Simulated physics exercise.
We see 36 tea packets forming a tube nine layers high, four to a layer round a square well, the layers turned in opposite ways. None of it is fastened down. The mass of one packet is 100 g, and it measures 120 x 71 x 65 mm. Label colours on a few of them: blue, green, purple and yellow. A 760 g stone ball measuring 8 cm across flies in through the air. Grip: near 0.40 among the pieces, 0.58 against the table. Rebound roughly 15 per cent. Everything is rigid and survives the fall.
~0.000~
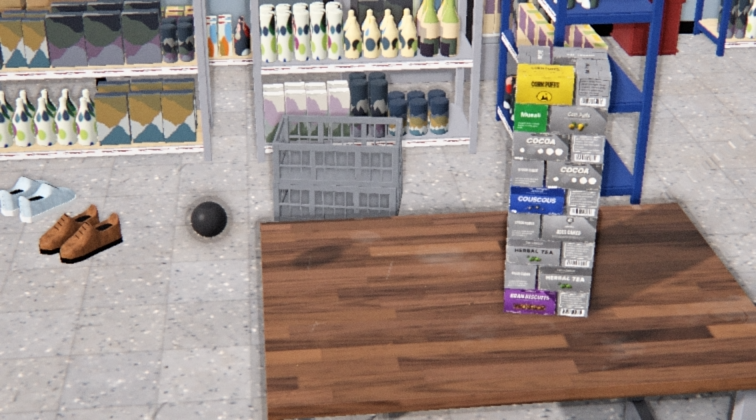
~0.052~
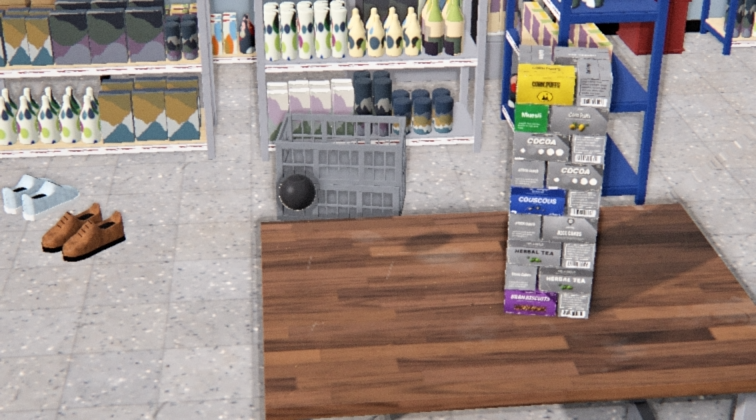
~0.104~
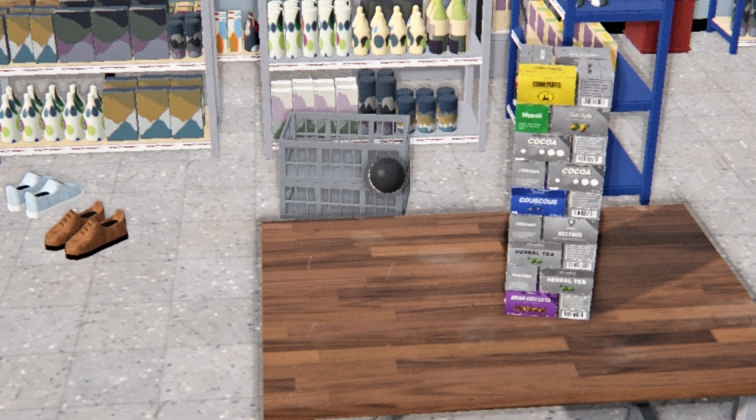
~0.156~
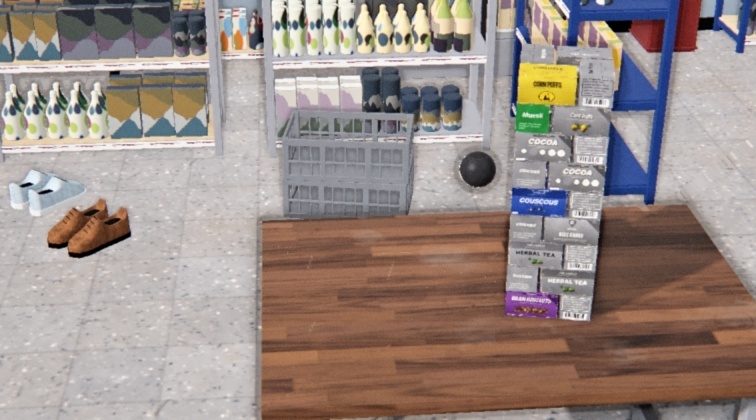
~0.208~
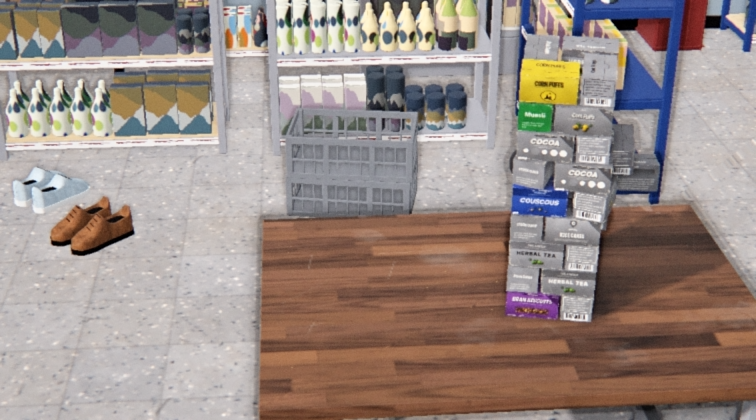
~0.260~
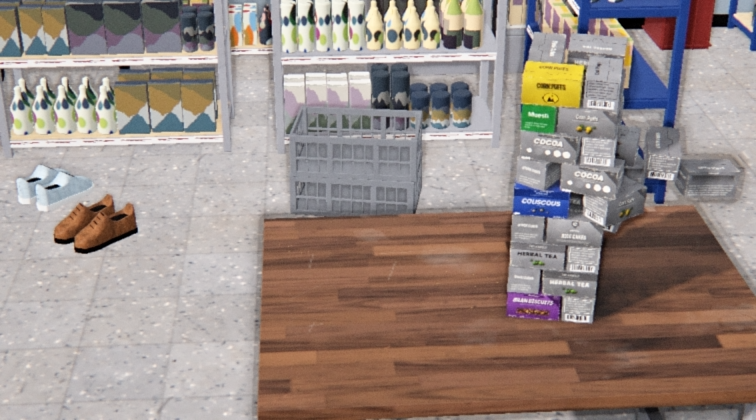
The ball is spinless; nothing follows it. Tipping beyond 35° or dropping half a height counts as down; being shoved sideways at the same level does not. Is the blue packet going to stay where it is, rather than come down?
Yes, it keeps its place.
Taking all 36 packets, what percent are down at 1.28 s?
60 per cent.
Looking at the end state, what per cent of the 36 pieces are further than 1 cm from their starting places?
60 percent of them have shifted.
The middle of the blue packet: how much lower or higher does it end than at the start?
Lower by close to 0 cm.
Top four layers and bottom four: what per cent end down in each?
From above it's 100%, from below it's 10%.
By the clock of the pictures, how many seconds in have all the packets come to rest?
I'd say around 2.0 seconds.
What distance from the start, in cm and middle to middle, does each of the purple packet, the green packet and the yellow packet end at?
Purple 0, green 136, yellow 74.
Around 0.46 s, ball still moving; 11 of the 36 packets down; blue packet unmoved; yellow packet tipped 8°.
Around 0.78 s, ball still moving; 19 of the 36 packets down; blue packet unmoved; yellow packet tipped 52°, 51 mm lower.
Around 1.28 s, ball still moving; 21 of the 36 packets down; blue packet unmoved; yellow packet upside down.
Finally (2.3 s), ball rolling away; 21 of the 36 packets down; blue packet unmoved; yellow packet upside down; green packet on its side. Seen by the last camera, middles, blue packet near (542, 196), yellow packet near (595, 205).
